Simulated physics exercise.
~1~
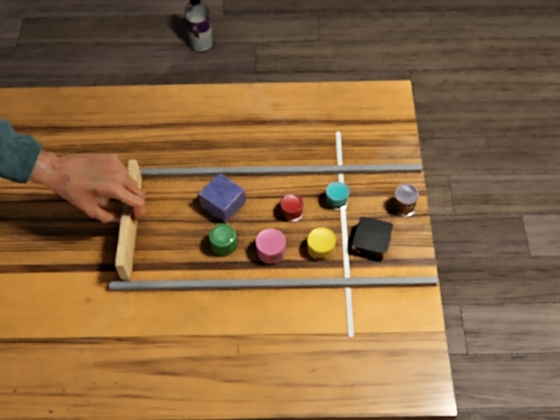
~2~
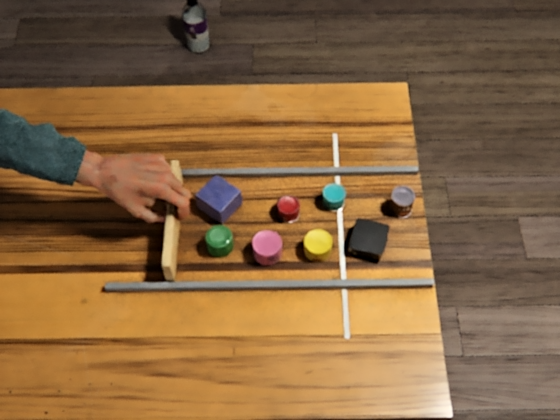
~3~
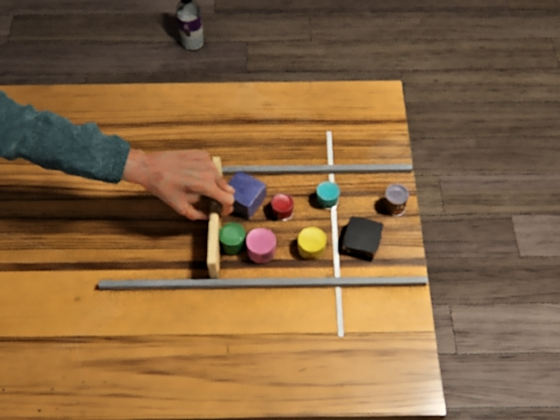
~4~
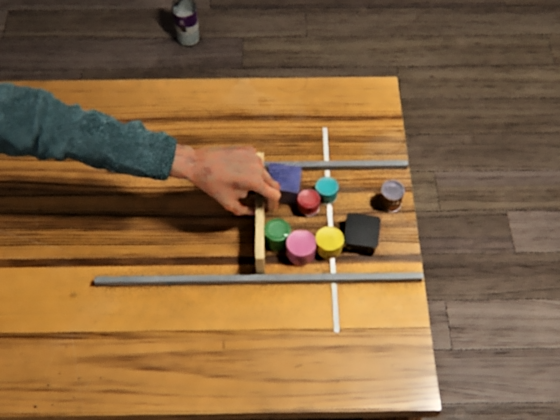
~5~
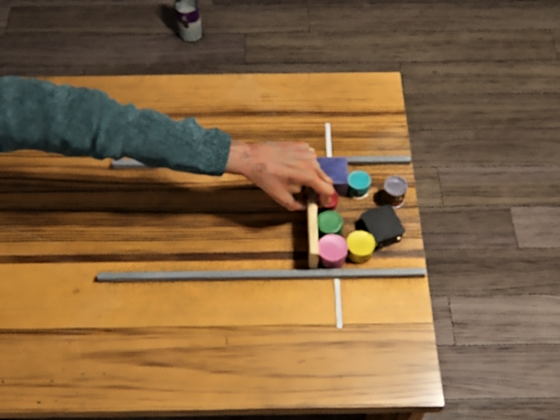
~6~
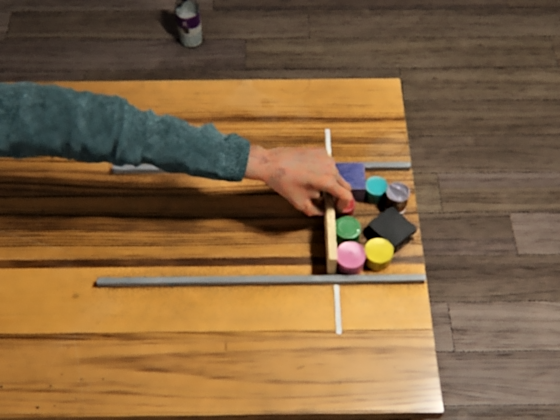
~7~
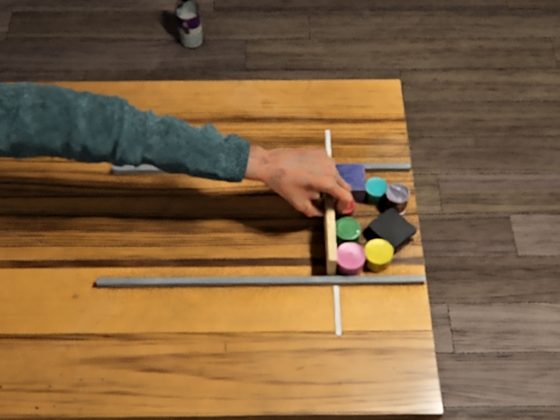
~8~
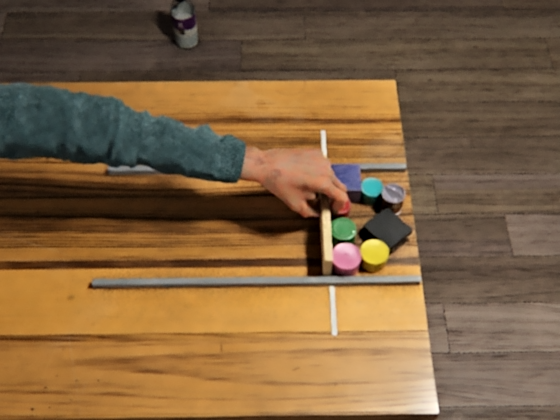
A hand pushing an upright board rightward across a wooden table, bunching small pots and blocks near the edge, then stopping.
